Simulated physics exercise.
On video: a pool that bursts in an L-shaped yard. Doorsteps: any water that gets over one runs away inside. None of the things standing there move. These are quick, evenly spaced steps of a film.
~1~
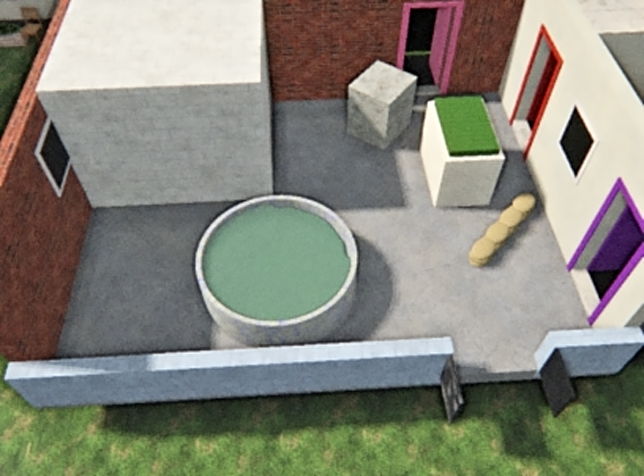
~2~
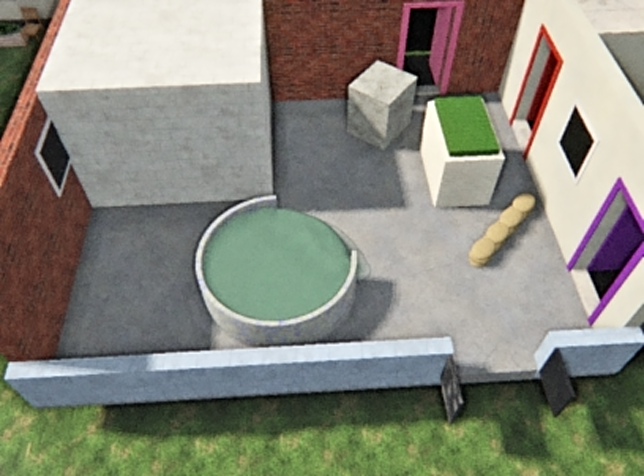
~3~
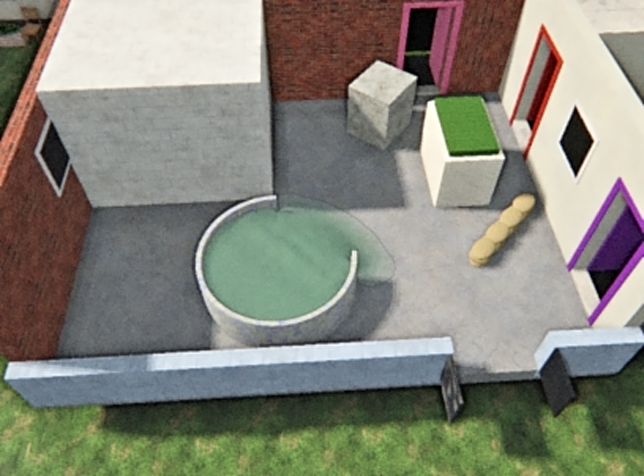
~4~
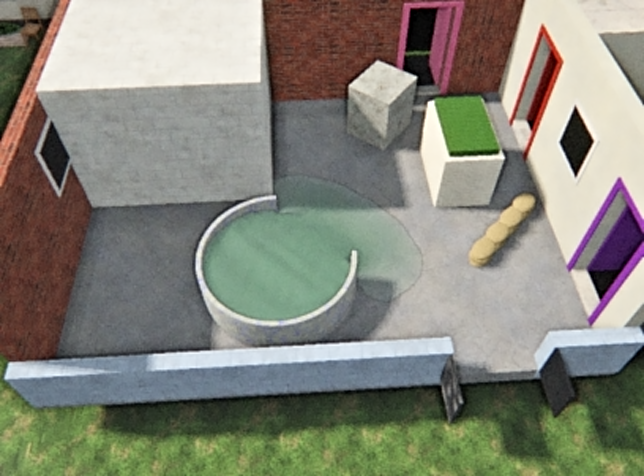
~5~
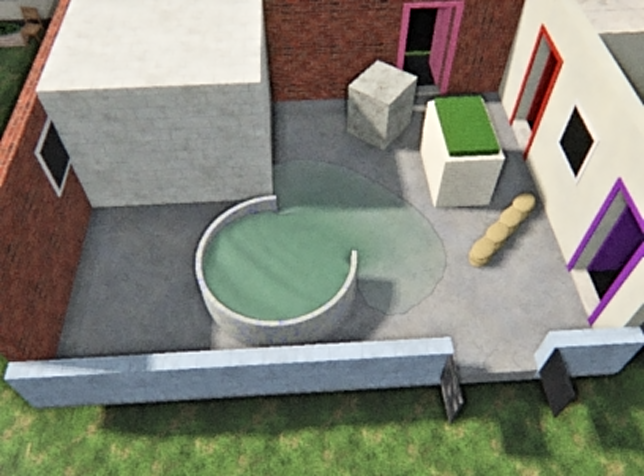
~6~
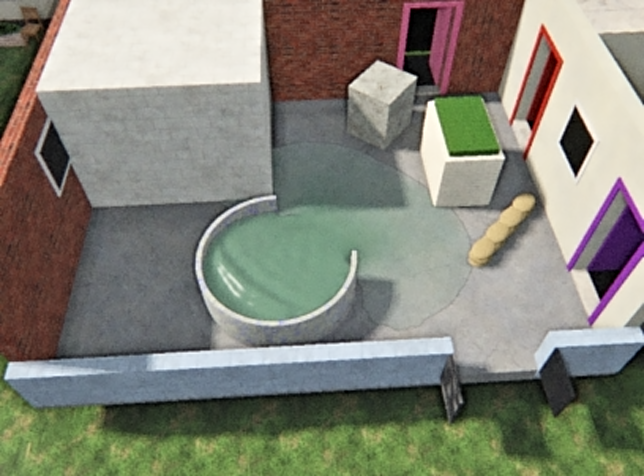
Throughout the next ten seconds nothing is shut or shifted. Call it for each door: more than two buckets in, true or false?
Purple door false, pink door true, red door false.
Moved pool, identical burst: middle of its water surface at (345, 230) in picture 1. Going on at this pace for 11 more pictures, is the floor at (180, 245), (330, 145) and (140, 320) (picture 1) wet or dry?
In order, the three spots end up untouched, waterlogged and untouched.
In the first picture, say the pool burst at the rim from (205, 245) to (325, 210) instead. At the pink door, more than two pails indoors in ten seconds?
The pink one stays within it.
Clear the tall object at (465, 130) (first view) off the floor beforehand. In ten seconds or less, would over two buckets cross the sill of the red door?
As for the red one, it tops the limit.
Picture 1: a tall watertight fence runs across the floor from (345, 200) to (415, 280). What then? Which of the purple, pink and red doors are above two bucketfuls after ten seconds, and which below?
Result - purple door doesn't reach it, pink door doesn't reach it, red door doesn't reach it.
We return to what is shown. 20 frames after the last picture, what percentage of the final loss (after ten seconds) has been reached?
It should be close to 10 percent by then.
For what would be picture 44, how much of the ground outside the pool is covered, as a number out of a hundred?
Close to 70 percent, by my reckoning.
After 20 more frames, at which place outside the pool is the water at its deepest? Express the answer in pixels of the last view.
My finger goes to (461, 97).
A moment on, water covers 40 % of the floor; the purple door not reached, the pink door not reached, the red door not reached.
Next, water covers 45 % of the floor; the purple door wet at the sill, nothing in, the pink door under two buckets in, the red door wet at the sill, nothing in.
Then, water covers 50 % of the floor; the purple door wet at the sill, nothing in, the pink door over two buckets in, the red door wet at the sill, nothing in.
Later, water covers 70 % of the floor; the purple door wet at the sill, nothing in, the pink door far over two buckets in, the red door under two buckets in.
In the end, water covers 80 % of the floor; the purple door wet at the sill, nothing in, the pink door far over two buckets in, the red door under two buckets in.
